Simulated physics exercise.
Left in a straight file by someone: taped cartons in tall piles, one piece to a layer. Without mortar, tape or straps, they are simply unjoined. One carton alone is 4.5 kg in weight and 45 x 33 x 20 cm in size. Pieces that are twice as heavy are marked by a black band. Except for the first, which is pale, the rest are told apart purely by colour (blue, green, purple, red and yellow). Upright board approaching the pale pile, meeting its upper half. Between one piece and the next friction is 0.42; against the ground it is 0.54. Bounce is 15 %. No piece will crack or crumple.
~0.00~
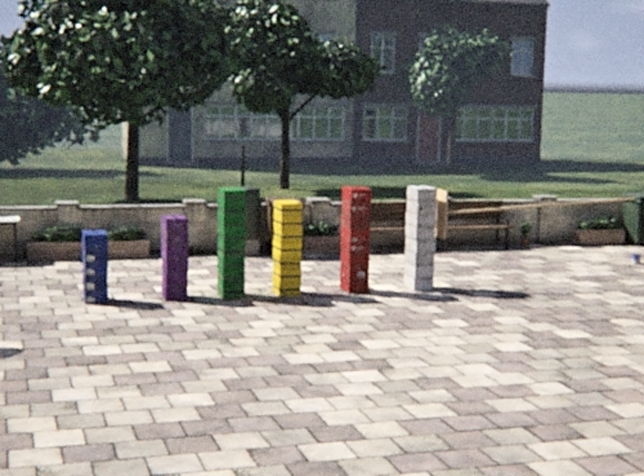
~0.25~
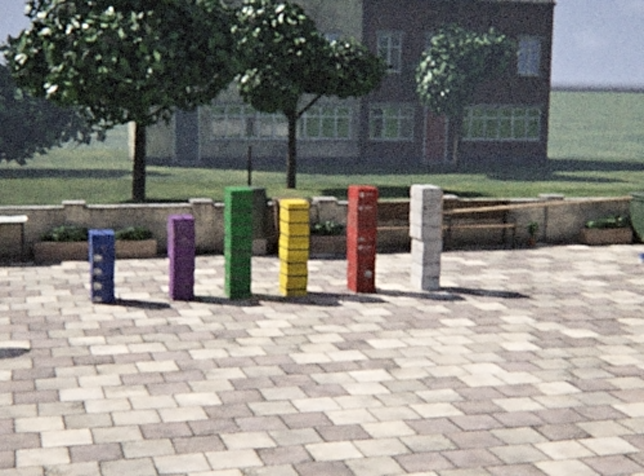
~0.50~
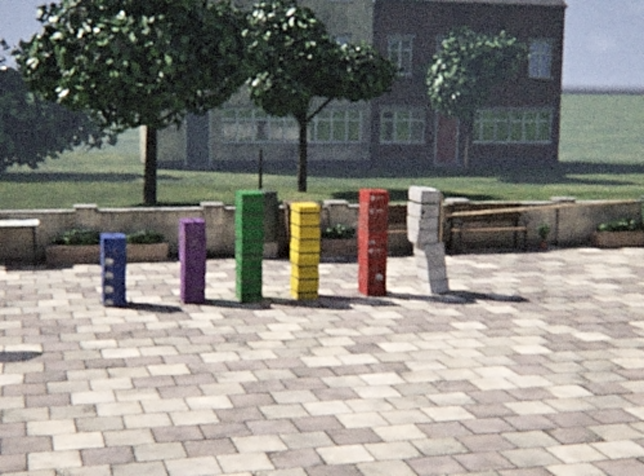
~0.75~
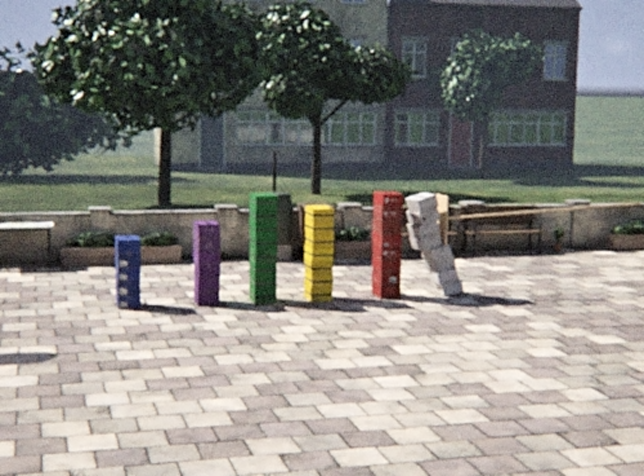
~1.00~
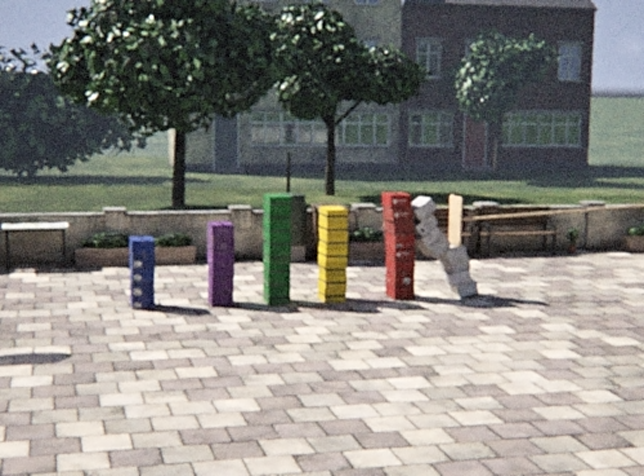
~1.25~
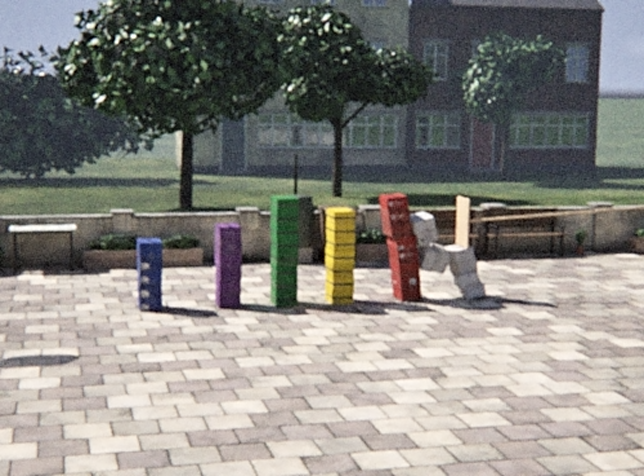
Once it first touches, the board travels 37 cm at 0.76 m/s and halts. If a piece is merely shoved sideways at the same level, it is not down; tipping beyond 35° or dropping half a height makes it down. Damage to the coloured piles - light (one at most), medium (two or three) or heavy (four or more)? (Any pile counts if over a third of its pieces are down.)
Heavy.
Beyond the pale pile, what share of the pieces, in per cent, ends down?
Near enough 85 per cent of them, I reckon.
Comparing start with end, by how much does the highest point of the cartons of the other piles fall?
Roughly 65 centimetres.
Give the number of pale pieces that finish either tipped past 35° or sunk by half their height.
Count: 4.
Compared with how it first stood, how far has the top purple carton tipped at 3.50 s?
Roughly 0°.
After 1.96 s, 4 of the pale pile down; 3 of the 34 other cartons down; top red carton 26° from how it stood, 12 cm lower; top yellow carton 7 cm from its place.
After 3.50 s, 4 of the pale pile down; 13 of the 34 other cartons down; top red carton 49° from how it stood, 66 cm lower; top yellow carton 29° from how it stood, 22 cm lower.
After 4.36 s, 4 of the pale pile down; 26 of the 34 other cartons down; top red carton on its side; top yellow carton 41° from how it stood, 69 cm lower.
In the end (6.1 s), 4 of the pale pile down; 29 of the 34 other cartons down; top blue carton upside down; top red carton upside down. Wrecked, blue, green, purple, red and yellow. From the last view, middles, top blue carton near (31, 307), top red carton near (297, 271).
